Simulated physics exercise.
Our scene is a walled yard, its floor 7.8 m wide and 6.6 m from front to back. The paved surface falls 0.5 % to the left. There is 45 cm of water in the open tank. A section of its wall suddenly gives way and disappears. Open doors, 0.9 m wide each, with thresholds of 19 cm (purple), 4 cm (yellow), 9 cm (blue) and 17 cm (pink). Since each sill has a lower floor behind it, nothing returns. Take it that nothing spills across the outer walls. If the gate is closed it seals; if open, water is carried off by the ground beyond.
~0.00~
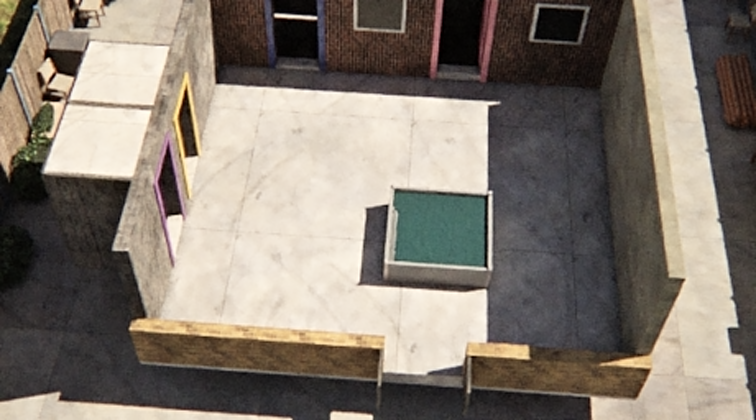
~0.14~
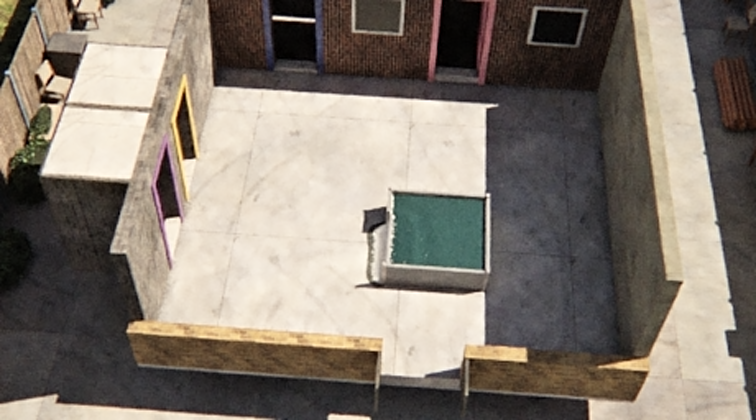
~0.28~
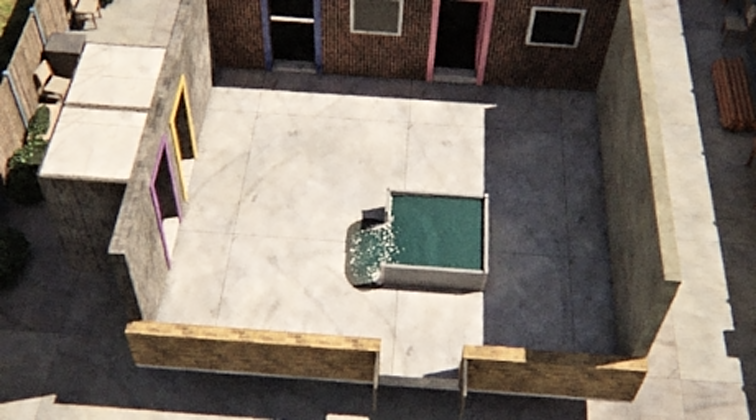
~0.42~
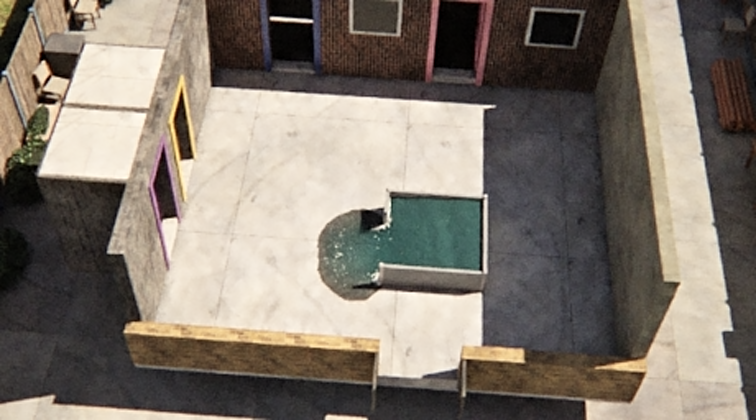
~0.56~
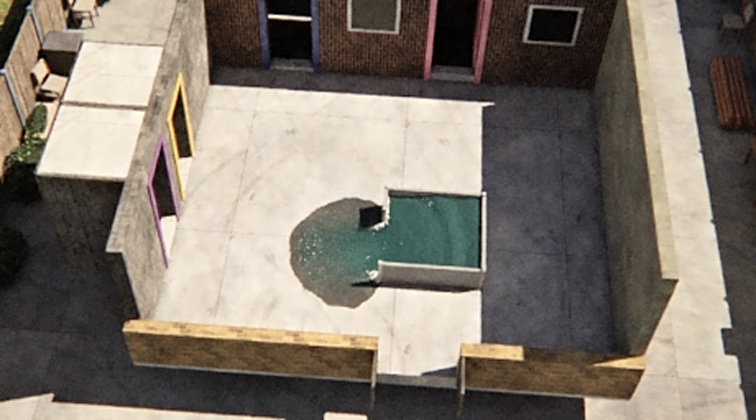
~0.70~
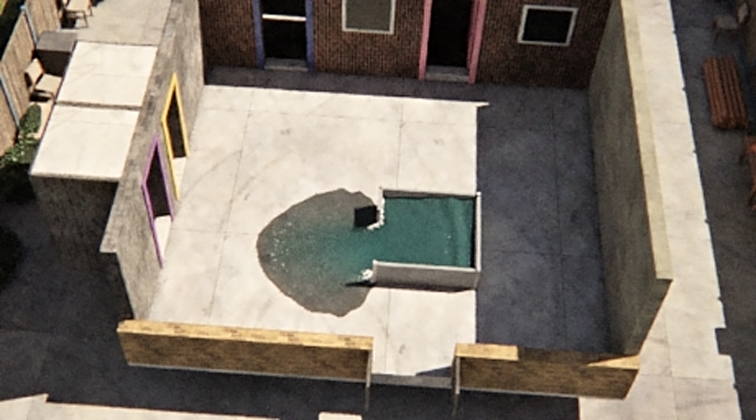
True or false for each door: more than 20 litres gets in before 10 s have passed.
Purple door false, yellow door true, blue door false, pink door false.
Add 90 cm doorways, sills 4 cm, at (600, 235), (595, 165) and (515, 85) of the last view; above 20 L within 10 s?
Per doorway, in order: Insufficient / insufficient / insufficient.
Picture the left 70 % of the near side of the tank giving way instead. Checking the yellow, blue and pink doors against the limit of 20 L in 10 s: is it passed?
Yellow falls short; blue falls short; pink falls short.
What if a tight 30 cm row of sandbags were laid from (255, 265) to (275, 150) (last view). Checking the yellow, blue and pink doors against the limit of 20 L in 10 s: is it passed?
Door by door: Yellow limit kept, blue limit kept, pink limit kept.
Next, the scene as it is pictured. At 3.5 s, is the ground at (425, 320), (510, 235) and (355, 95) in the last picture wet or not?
Listed in turn: Spared so far / spared so far / spared so far.
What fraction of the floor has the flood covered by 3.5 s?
Around 30 per cent wet.
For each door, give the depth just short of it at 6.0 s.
Centimetres: Purple 8 / yellow 7 / blue 5 / pink 0.
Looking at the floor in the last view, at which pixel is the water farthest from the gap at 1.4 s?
Somewhere near pixel (172, 223).
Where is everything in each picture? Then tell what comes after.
The first frame shows the open tank at (439, 230) is whole and still, 45 cm deep.
In the second frame, water pours out at (387, 250) and has run 0.6 m, to (379, 227); typically 5 cm deep outside, 45 cm at the open tank's back.
In the third frame, the front is at (357, 225), 0.8 m from the gap at (386, 251); 0.7 m2 of floor is under water; 45 cm left at the back of the open tank.
In the fourth frame, water pours out at (385, 252) and has run 1.2 m, to (325, 235); typically 6 cm deep outside, 45 cm at the open tank's back.
In the fifth frame, water pours out at (383, 250) and has run 1.6 m, to (296, 236); typically 5 cm deep outside, 44 cm at the open tank's back.
In the sixth frame, water pours out at (378, 249) and has run 2.1 m, to (264, 237); typically 4 cm deep outside, 38 cm at the open tank's back.
After 1.4 s water covers 20 % of the floor and is deepest (24 cm) near (370, 261); purple door 6 cm at the sill, 0 L in, yellow door not reached, blue door not reached, pink door not reached.
After 2.2 s water covers 30 % of the floor and is deepest (18 cm) near (370, 261); purple door 16 cm at the sill, 0 L in, yellow door 9 cm at the sill, 1 L in, blue door not reached, pink door not reached.
After 3.5 s water covers 30 % of the floor and is deepest (19 cm) near (144, 344); purple door 12 cm at the sill, 0 L in, yellow door 10 cm at the sill, 30 L in, blue door not reached, pink door not reached.
After 6.0 s water covers 35 % of the floor and is deepest (9 cm) near (285, 280); purple door 8 cm at the sill, 0 L in, yellow door 7 cm at the sill, 51 L in, blue door 5 cm at the sill, 0 L in, pink door not reached.
After 10.0 s water covers 60 % of the floor and is deepest (8 cm) near (201, 101); purple door 5 cm at the sill, 0 L in, yellow door 4 cm at the sill, 65 L in, blue door 6 cm at the sill, 0 L in, pink door 2 cm at the sill, 0 L in.
